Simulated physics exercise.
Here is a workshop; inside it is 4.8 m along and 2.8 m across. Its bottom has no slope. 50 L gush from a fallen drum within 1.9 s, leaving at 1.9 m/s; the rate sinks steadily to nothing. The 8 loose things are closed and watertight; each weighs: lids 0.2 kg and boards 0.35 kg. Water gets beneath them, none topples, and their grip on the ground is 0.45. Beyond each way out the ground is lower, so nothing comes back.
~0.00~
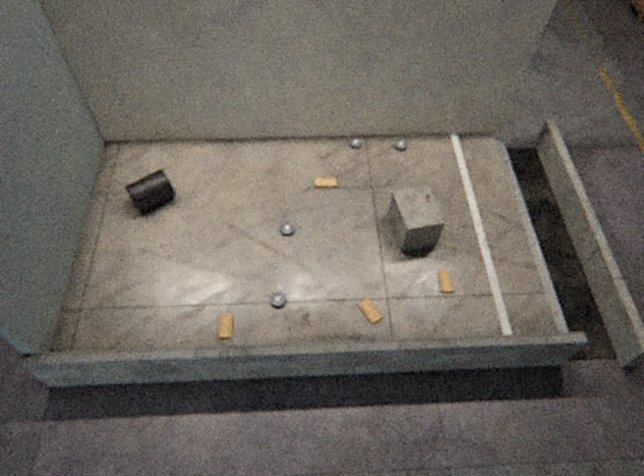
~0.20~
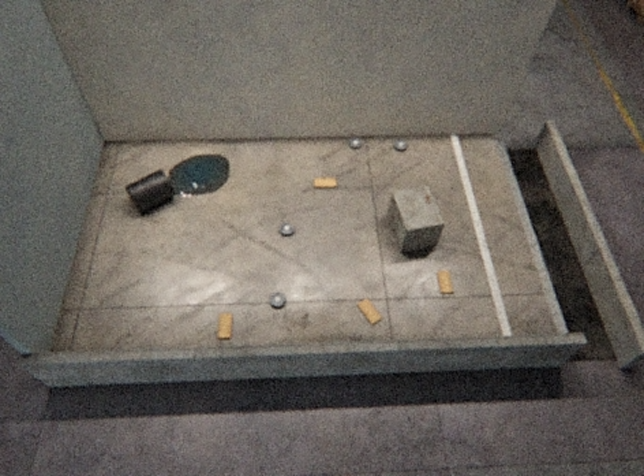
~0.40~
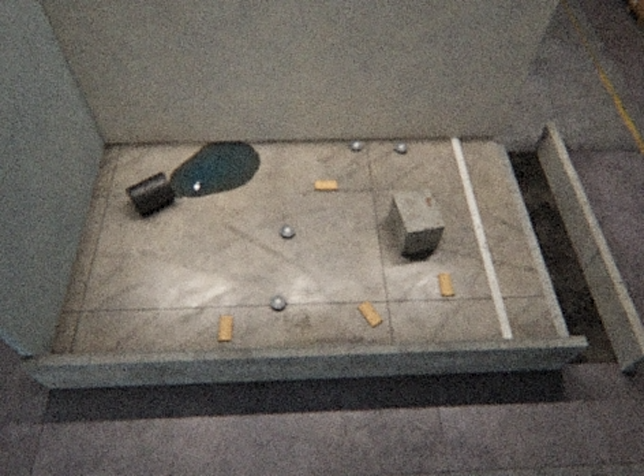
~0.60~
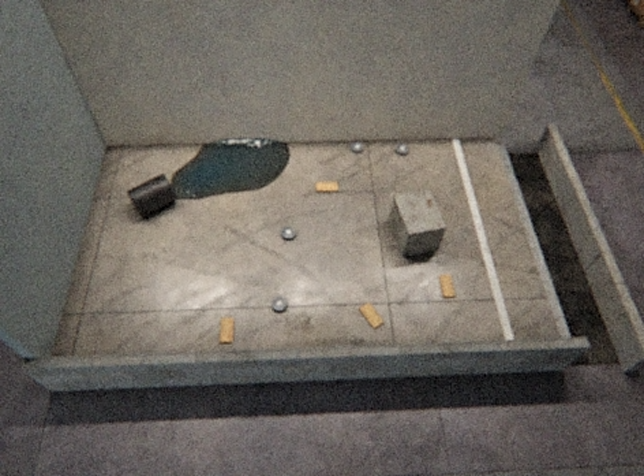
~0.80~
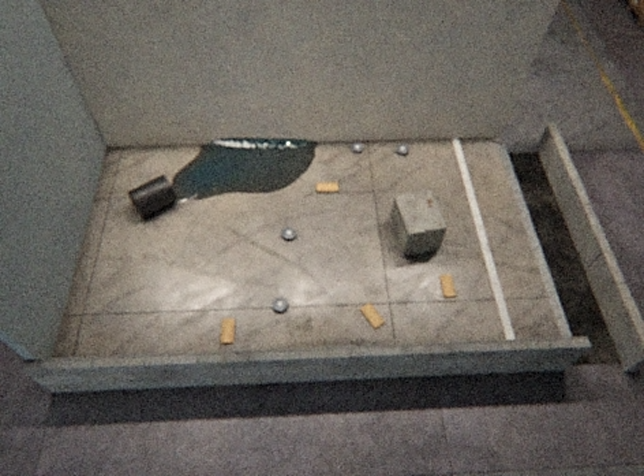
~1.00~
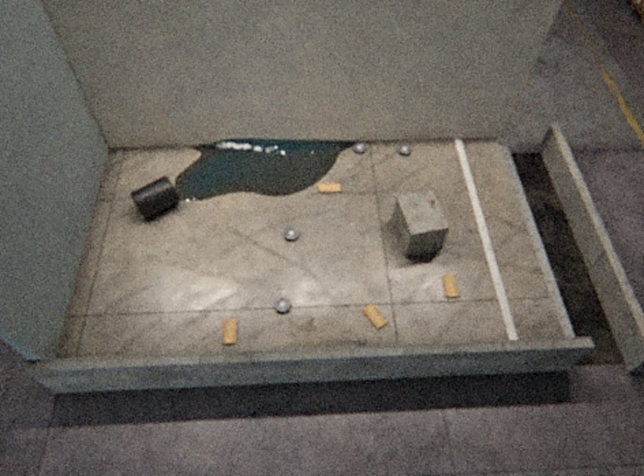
Dark water spreading from a black cylinder along the back wall of a walled floor, while scattered lids, boards and block stay put.
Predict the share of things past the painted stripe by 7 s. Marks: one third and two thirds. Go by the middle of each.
Share: Not even a third.
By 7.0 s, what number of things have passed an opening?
By then 2.
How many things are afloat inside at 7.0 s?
0 of them.
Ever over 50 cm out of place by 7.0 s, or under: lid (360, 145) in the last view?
It is more.
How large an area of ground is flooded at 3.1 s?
About 3.5 m2.
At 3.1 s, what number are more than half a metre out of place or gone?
2 of them.
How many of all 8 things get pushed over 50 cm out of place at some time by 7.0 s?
I count 2.
After 1.4 s 0 of 8 are over the mark; 0 afloat.
After 3.1 s 2 of 8 are over the mark; 0 afloat.
After 4.9 s 2 of 8 are over the mark; 0 afloat.
After 7.0 s 2 of 8 are over the mark; 0 afloat.
